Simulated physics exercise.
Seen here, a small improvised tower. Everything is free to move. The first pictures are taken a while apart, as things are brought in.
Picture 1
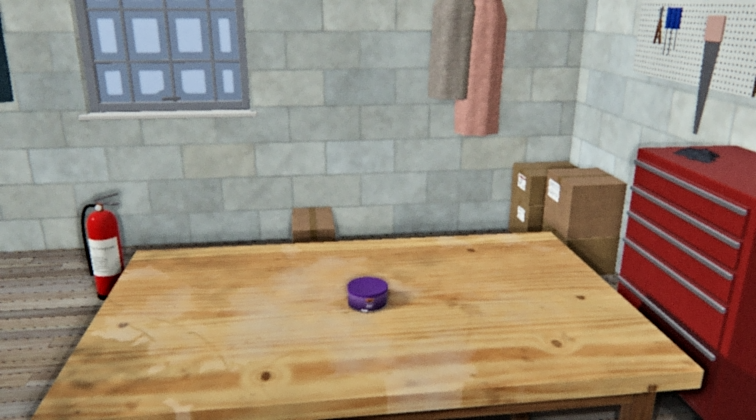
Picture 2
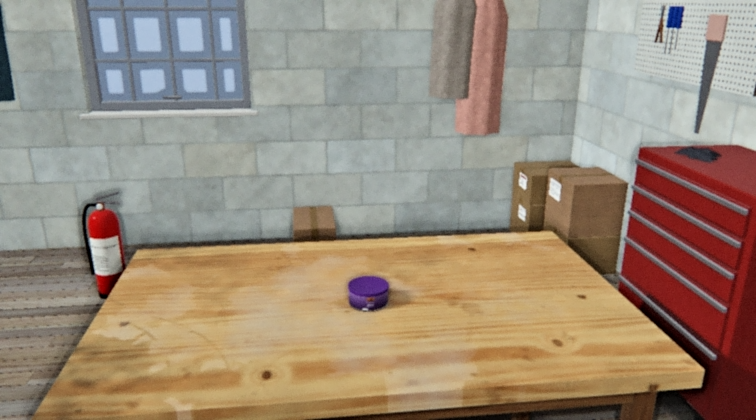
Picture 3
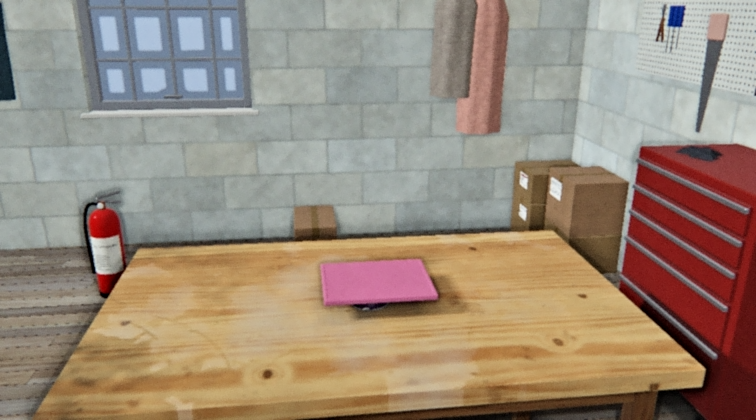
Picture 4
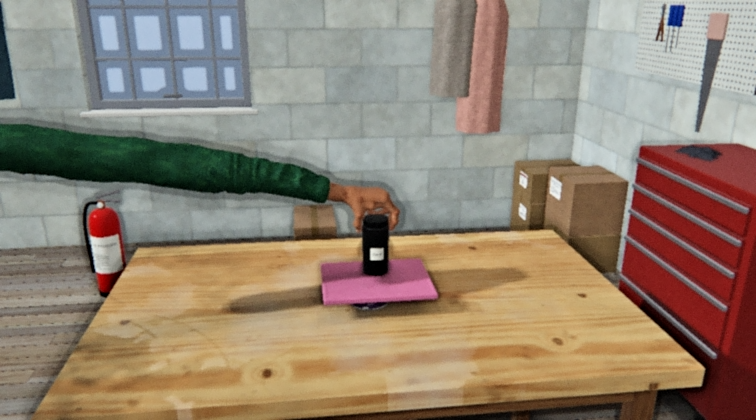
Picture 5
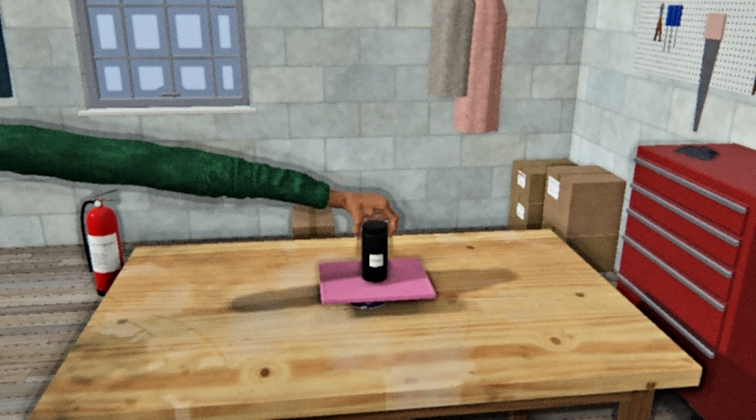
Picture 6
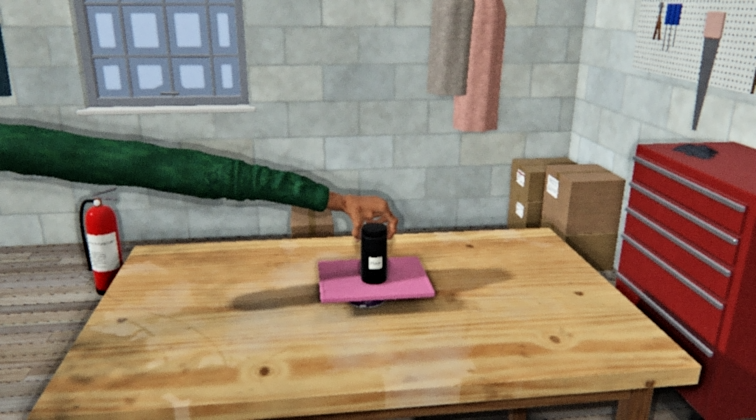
In a workshop with a wooden table, a small round purple container sits alone on the tabletop. A flat pink lid then appears on top of it, and a green-sleeved arm reaches in from the left, lowering a black jar slightly until it rests on the lid, fingers still holding it.
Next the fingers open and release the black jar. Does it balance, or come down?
Here the stack holds.
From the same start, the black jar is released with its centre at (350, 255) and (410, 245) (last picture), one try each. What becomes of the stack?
First, it keeps its balance; second, it loses its balance.
Then, 0.20 s past the last view, nothing moves.
Then, 0.40 s past the last view, black jar resting near (374, 254).
Finally, all 3 still in place. Final places as the last picture's camera would see them, black jar near (374, 254). The stack stays up.
